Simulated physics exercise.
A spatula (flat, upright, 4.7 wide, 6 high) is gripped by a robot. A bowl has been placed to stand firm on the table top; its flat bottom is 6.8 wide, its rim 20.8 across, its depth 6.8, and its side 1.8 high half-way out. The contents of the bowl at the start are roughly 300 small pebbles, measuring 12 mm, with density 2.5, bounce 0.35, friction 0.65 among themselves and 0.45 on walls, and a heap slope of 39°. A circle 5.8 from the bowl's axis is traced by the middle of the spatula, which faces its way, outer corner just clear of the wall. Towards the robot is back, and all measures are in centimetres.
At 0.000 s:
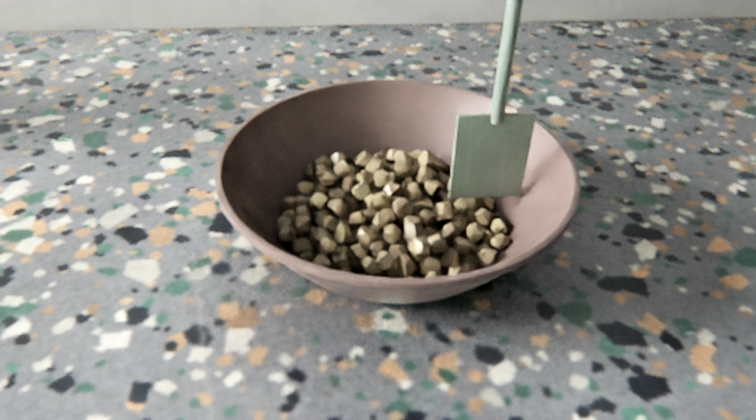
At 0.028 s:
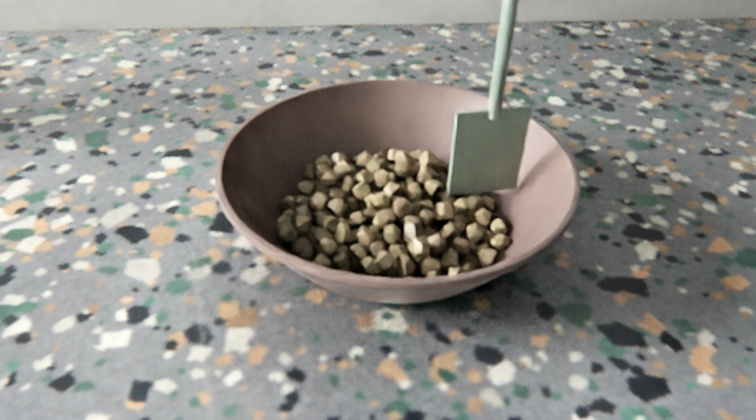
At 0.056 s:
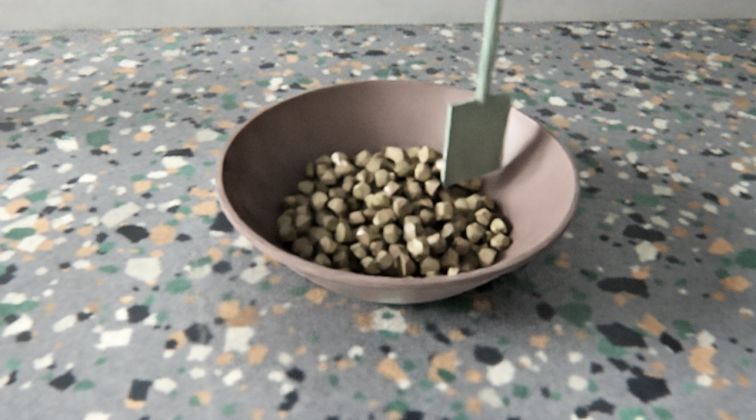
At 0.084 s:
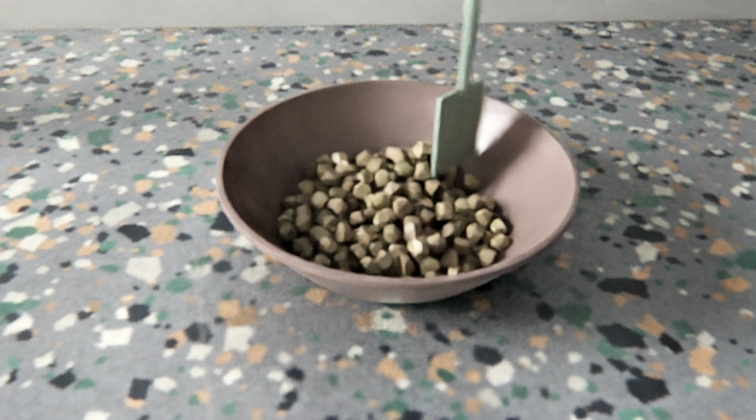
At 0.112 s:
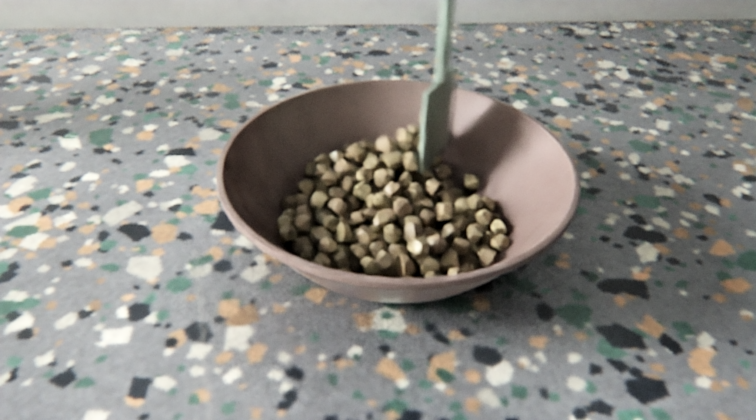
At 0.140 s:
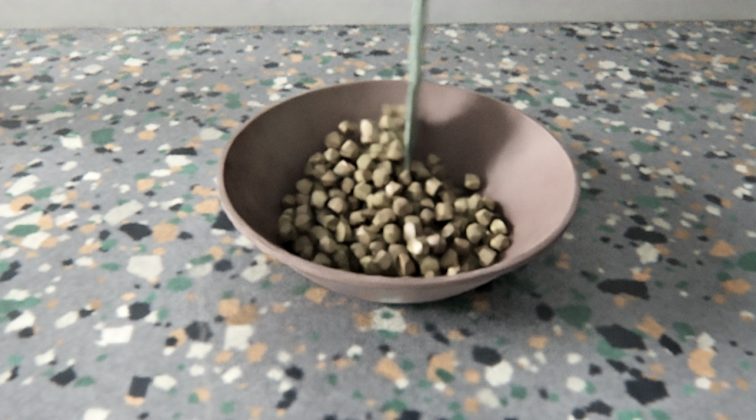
On a speckled terrazzo surface, a pale green spatula dips into a pinkish-brown bowl of small pebbles, sweeps from the right side toward the back while turning edge-on, and pushes some of the pebbles up against the back wall.
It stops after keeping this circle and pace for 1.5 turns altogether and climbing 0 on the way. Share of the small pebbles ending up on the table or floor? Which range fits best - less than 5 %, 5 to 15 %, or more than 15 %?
The range that fits is 5 to 15 %.
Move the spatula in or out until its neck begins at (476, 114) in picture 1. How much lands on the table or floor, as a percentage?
Some 15 per cent.
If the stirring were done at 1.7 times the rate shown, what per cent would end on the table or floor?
Close to 20 in a hundred.
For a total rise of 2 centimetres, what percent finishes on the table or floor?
Around 0 %.
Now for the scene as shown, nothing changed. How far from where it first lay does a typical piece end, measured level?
Roughly 2 cm, measured level.
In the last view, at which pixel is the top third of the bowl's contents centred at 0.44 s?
Centre of upper third: Approx. (405, 245) px.
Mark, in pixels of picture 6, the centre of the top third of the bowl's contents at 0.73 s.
Somewhere around (393, 162), I think.
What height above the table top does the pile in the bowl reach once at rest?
Measured height: Some 6.5 cm.
By 0.44 s, 255° round, highest piece 8 above the table; 296 in the bowl, 6 on the table or floor, 1 in flight or on the tool.
By 0.73 s, 77° round, highest piece 9 above the table; 285 in the bowl, 16 on the table or floor, 2 in flight or on the tool.
By 1.08 s, 180° round, highest piece 7 above the table; 278 in the bowl, 25 on the table or floor.
By 1.78 s, 180° round, highest piece 6 above the table; 278 in the bowl, 25 on the table or floor.
Final count, 278 in the bowl, 25 on the table or floor. That is 8 % on the table or floor.
